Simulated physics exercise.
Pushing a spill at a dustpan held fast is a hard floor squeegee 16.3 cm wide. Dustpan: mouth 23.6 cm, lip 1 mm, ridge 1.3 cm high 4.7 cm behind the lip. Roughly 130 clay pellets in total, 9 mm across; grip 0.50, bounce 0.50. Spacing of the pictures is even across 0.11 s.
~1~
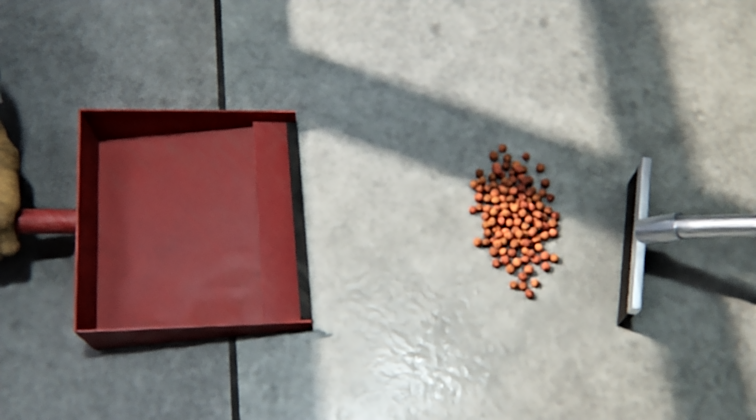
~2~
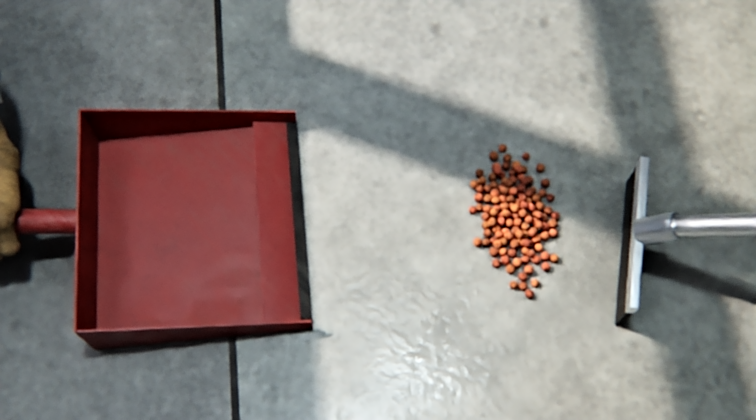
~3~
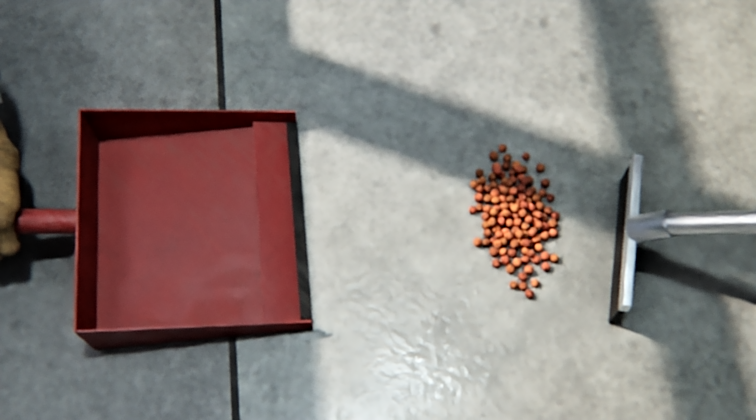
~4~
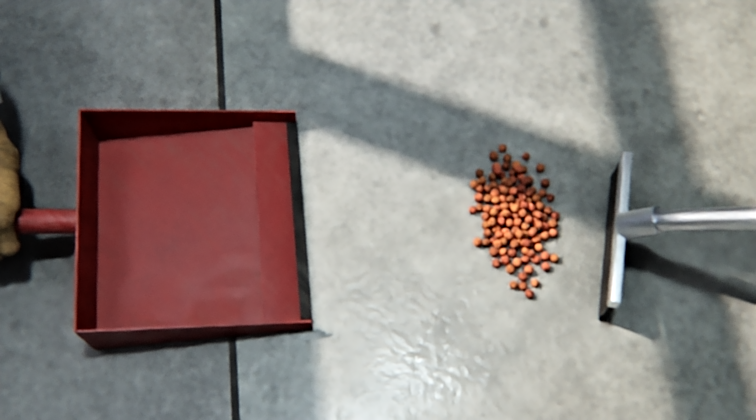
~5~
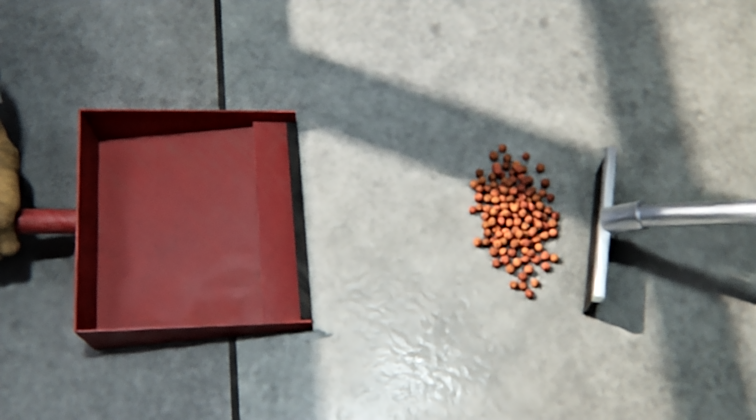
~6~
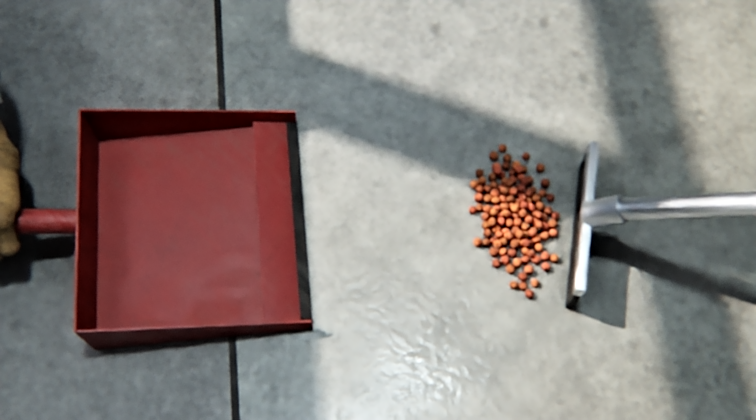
Grey floor in patchy sunlight, a squeegee sliding left up close to a still pile of orange-brown pellets, red dustpan staying put.
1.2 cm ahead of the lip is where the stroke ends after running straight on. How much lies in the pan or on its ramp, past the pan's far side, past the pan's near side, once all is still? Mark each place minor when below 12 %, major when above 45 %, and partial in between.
Pan - partial; far side - partial; near side - minor.
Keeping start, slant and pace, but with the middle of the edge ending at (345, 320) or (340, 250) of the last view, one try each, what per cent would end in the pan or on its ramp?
Some 10 and 30 per cent.
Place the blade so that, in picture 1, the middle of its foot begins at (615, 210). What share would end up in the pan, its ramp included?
Roughly 20 percent would end up there.
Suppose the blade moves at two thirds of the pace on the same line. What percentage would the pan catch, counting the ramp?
Share: Near 15 %.
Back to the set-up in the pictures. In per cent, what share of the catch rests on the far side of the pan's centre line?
Share: Approx. 90 %.
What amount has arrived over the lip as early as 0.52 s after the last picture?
By that time, around 35 percent.
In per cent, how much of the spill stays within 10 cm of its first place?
I'd guess some 0 per cent.
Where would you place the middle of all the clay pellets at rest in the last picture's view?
Resting centre estimate: Around (295, 150).
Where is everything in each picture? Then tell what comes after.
In the first frame, blade from (634, 309) to (644, 166), moved 0.0 cm, 0 of the pieces shifted so far; middle of the pieces at (516, 216); pan at (182, 232).
In the second frame, blade from (631, 308) to (642, 165), moved 0.2 cm, 0 of the pieces shifted so far; middle of the pieces at (516, 216).
In the third frame, blade from (625, 306) to (635, 163), moved 0.9 cm, 0 of the pieces shifted so far; middle of the pieces at (516, 216).
In the fourth frame, blade from (614, 302) to (625, 160), moved 2.0 cm, 0 of the pieces shifted so far; middle of the pieces at (516, 216).
In the fifth frame, blade from (598, 296) to (610, 155), moved 3.6 cm, 0 of the pieces shifted so far; middle of the pieces at (516, 216).
In the sixth frame, blade from (579, 290) to (592, 149), moved 5.5 cm, 0 of the pieces shifted so far; middle of the pieces at (516, 216); pan at (182, 232).
Then, 0.17 s after the last picture, middle of the blade 15 cm from the lip; 0 % over the lip, far side 0 %, near side 0 %.
Then, 0.27 s after the last picture, middle of the blade 7 cm from the lip; 0 % over the lip, far side 15 %, near side 0 %.
Then, 0.52 s after the last picture, middle of the blade 3 cm from the lip; 35 % over the lip, far side 25 %, near side 0 %.
In the end, pan 30 %, far side 25 %, near side 0 %, in front of the lip or behind the blade 40 %.
